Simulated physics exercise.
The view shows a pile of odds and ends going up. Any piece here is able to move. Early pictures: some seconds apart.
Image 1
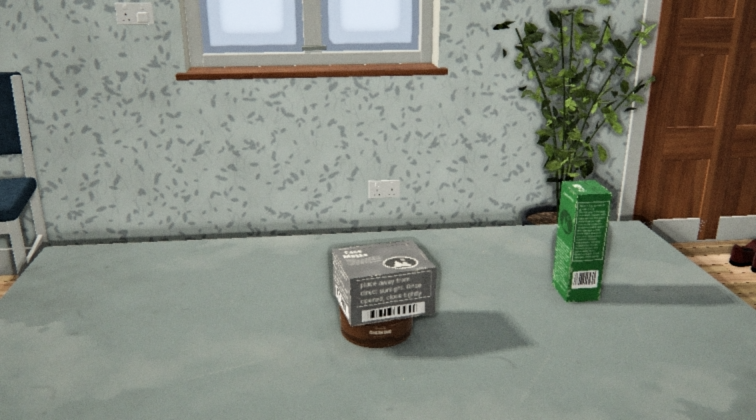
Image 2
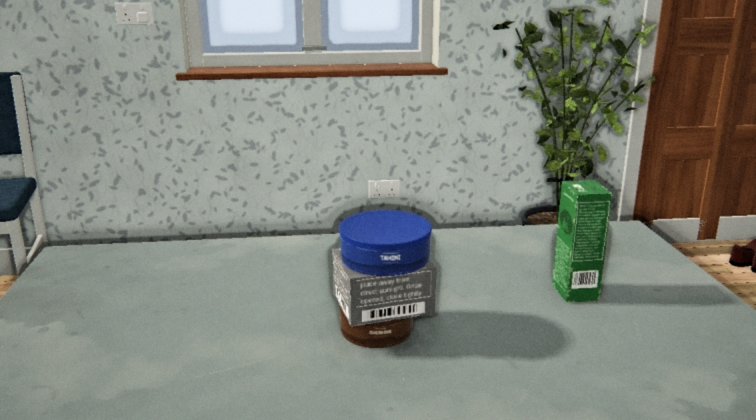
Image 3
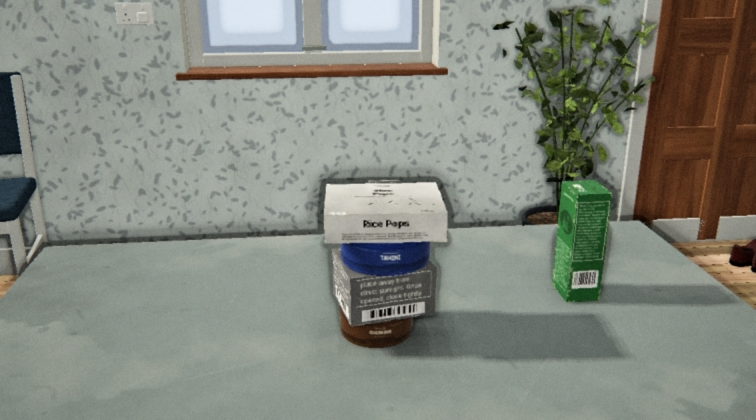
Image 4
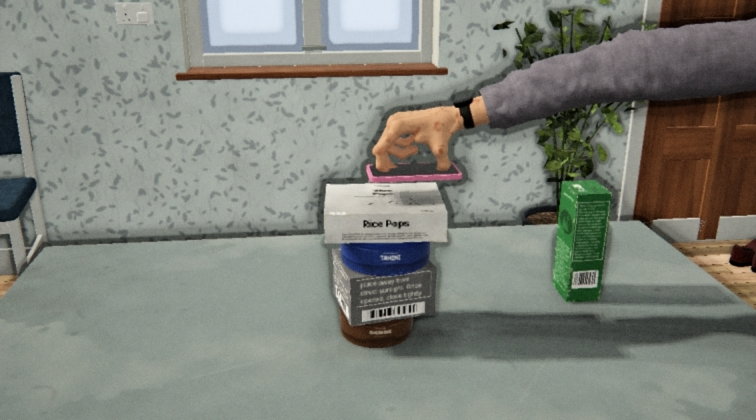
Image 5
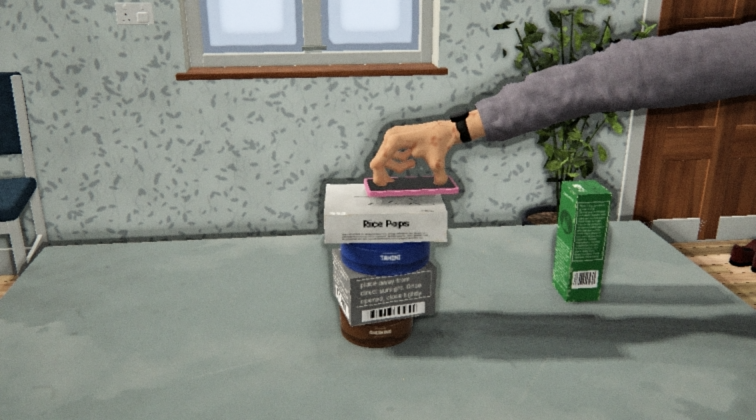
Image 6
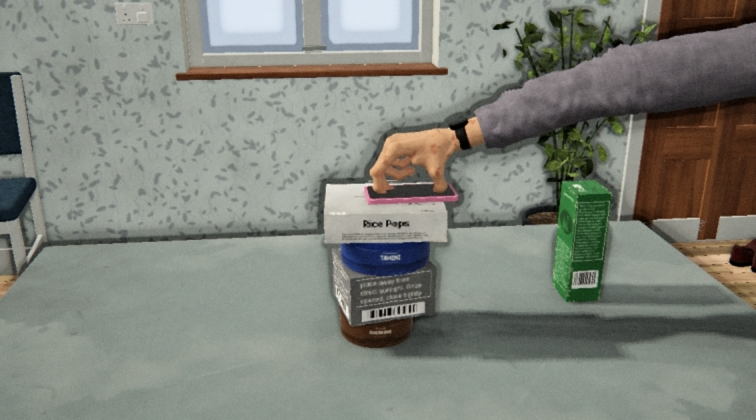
On a table, a stack grows taller, and a hand lowers a pink phone onto it.
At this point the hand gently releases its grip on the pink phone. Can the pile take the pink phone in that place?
Well, the stack stays in one piece.
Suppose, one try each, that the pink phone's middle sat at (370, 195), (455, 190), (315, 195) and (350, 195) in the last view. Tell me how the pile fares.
Going through the four cases in order, the pile stands firm, then tumbles down, then tumbles down, and finally stands firm.
Then, 0.20 s on from there, no change.
Then, 0.60 s on from there, pink phone resting near (410, 194).
In the end, all 6 unmoved. At the end, from the last picture's camera, pink phone near (410, 194). The pile keeps its balance.
